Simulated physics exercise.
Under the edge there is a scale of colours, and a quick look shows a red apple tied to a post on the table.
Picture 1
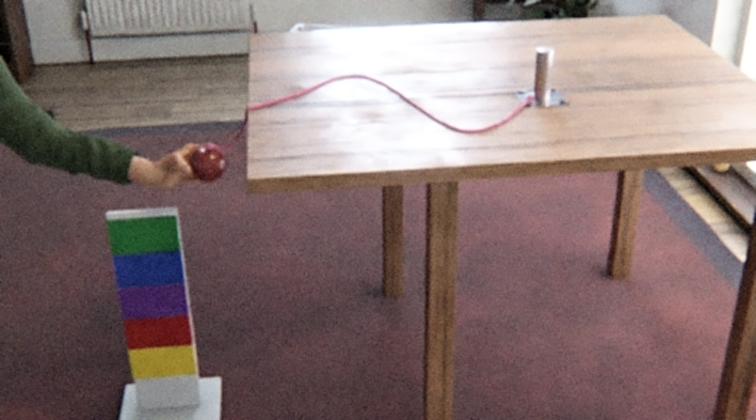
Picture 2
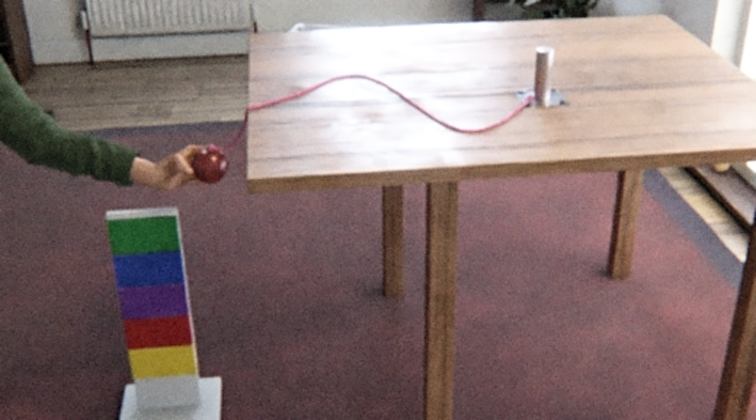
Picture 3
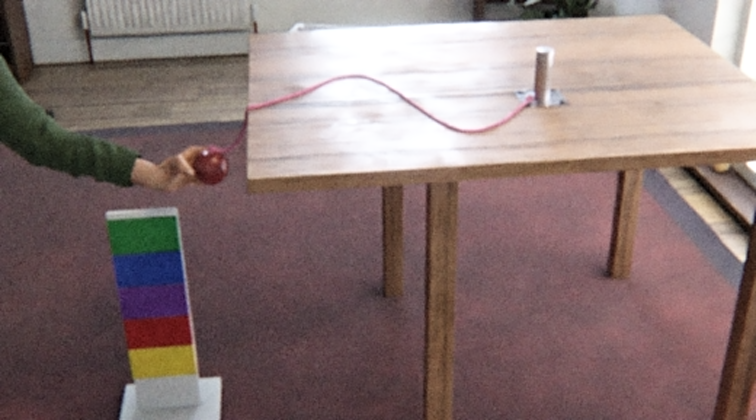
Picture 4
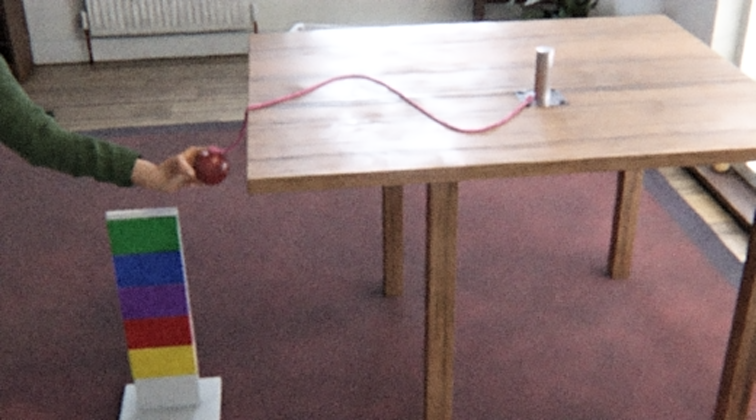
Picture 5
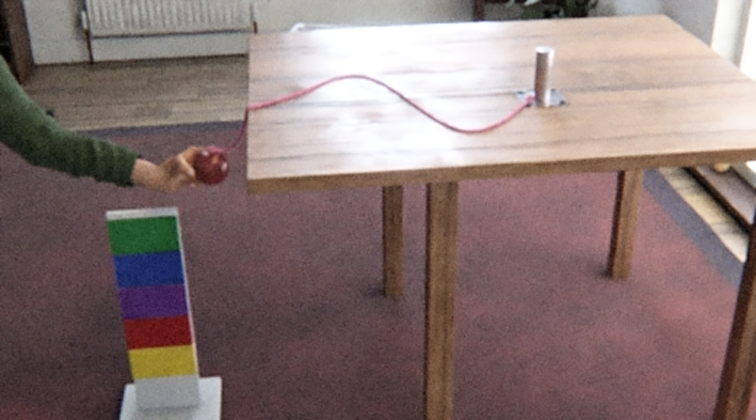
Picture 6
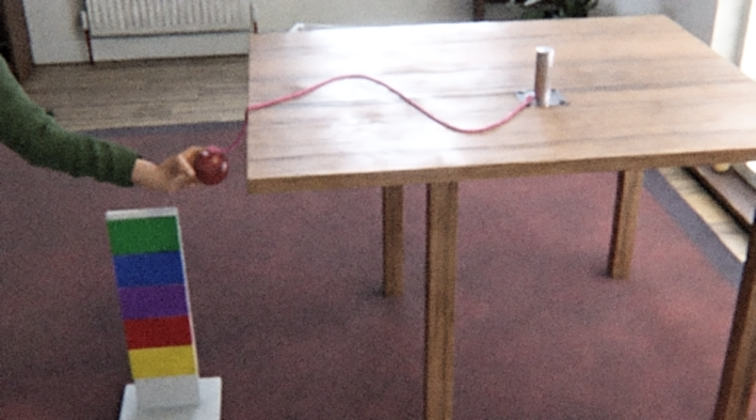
In a room with a wooden table, a hand at the left holds a red apple beside the table edge, above a colour scale, while a slack red shoelace runs across the tabletop to a post; almost nothing moves.
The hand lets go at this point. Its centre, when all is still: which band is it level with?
It is level with the red band.
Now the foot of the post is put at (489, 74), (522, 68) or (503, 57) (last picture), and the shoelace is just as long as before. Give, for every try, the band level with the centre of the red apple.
Try one - yellow; try two - red; try three - red.
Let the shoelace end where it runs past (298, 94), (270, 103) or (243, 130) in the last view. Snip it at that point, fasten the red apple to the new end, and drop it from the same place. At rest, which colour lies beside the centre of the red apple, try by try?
First try: Green; second try: Blue; third try: Purple.
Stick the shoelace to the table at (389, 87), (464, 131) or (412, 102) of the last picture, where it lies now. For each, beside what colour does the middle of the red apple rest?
In that order: Green; purple; blue.
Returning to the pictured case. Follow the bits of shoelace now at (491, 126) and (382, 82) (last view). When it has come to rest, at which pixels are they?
Around (444, 103); the other one around (256, 116).
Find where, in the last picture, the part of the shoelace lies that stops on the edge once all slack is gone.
Go for the one at (374, 79).
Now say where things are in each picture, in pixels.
In the first picture, red apple (208, 164); green (144, 237); blue (149, 270); purple (154, 302); red (158, 333); yellow (163, 363).
In the second picture, red apple (209, 166); shoelace through (511, 114) (447, 125) (402, 95) (342, 77) (279, 100).
In the third picture, red apple (211, 167).
In the fourth picture, red apple (211, 167); shoelace through (511, 114) (447, 125) (402, 95) (342, 77) (279, 100).
In the fifth picture, red apple (211, 167).
In the sixth picture, red apple (211, 167); shoelace through (511, 114) (447, 125) (402, 95) (342, 77) (279, 100).
Soon after, apple near (258, 302); level with purple.
Then, apple near (263, 330); level with red.
At rest, apple near (271, 335); level with red. At red.
